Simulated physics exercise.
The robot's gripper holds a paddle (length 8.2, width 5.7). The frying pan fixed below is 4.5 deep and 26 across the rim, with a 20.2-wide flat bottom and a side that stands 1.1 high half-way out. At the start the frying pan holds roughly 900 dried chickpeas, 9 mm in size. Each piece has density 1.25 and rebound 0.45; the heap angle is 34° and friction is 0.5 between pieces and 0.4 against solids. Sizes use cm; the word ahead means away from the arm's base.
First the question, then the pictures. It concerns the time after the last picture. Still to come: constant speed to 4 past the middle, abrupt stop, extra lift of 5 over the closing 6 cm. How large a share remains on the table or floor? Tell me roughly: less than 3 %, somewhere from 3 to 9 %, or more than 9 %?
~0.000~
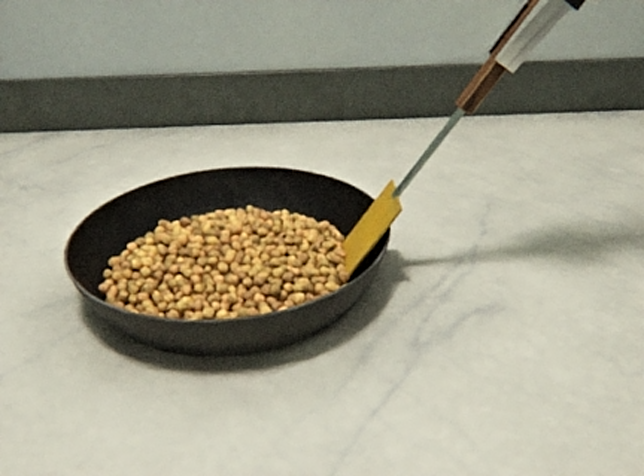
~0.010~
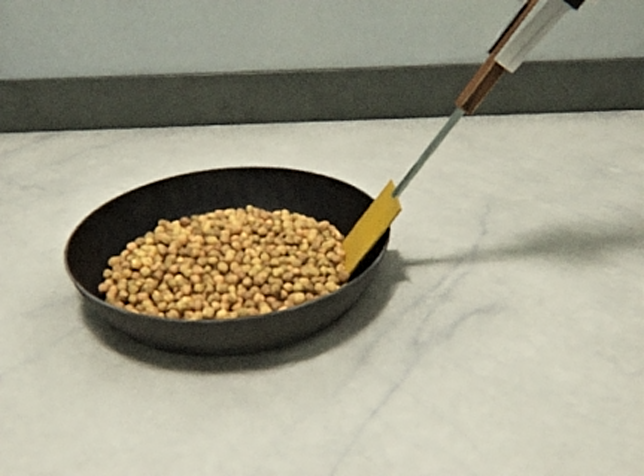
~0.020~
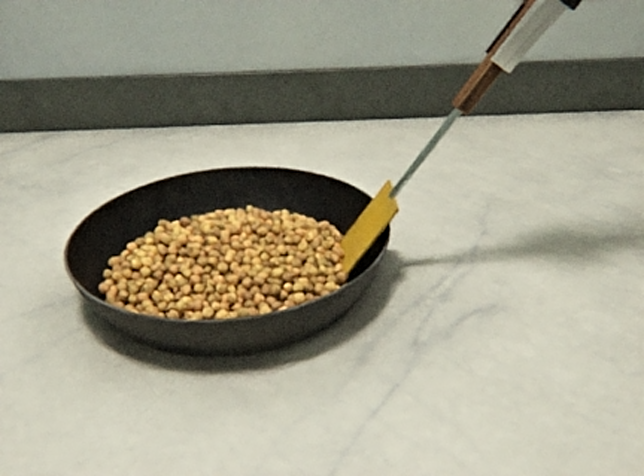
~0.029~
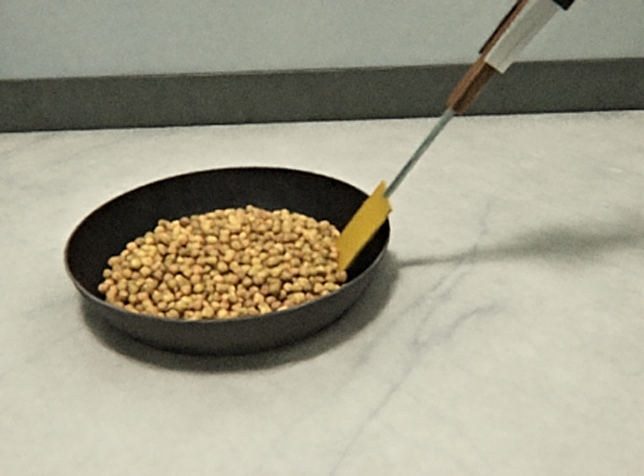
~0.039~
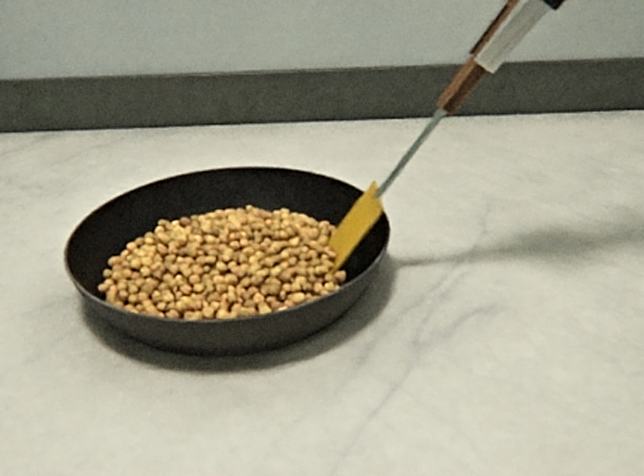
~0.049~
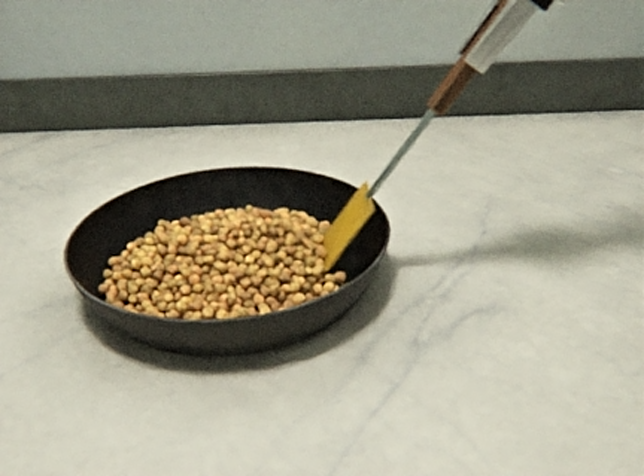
Less than 3 %.
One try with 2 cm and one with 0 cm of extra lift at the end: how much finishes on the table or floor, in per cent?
Roughly 0 % and then 0 %.
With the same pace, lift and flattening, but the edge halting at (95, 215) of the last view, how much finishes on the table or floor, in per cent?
The share ending on the table or floor is about 10 per cent.
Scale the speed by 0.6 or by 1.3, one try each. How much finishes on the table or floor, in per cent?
The two tries give about 0 and 5 in a hundred.
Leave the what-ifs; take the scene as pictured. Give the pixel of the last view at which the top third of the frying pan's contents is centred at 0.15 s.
About pixel (207, 250).
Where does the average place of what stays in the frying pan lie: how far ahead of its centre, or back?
Some 2.5 cm ahead of the centre.
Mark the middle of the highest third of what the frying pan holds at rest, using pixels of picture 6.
Pixel position: Approx. (173, 254).
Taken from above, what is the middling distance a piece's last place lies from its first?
Roughly 2 cm.
After 0.10 s, sloping 55°, highest piece 4 above the table; 900 in the frying pan.
After 0.15 s, sloping 55°, highest piece 6 above the table; 900 in the frying pan.
After 0.37 s, sloping 55°, highest piece 4 above the table; 899 in the frying pan, 1 on the table or floor.
After 1.42 s, sloping 55°, highest piece 4 above the table; 899 in the frying pan, 1 on the table or floor.
In the end, 899 in the frying pan, 1 on the table or floor. That is 0 % on the table or floor.
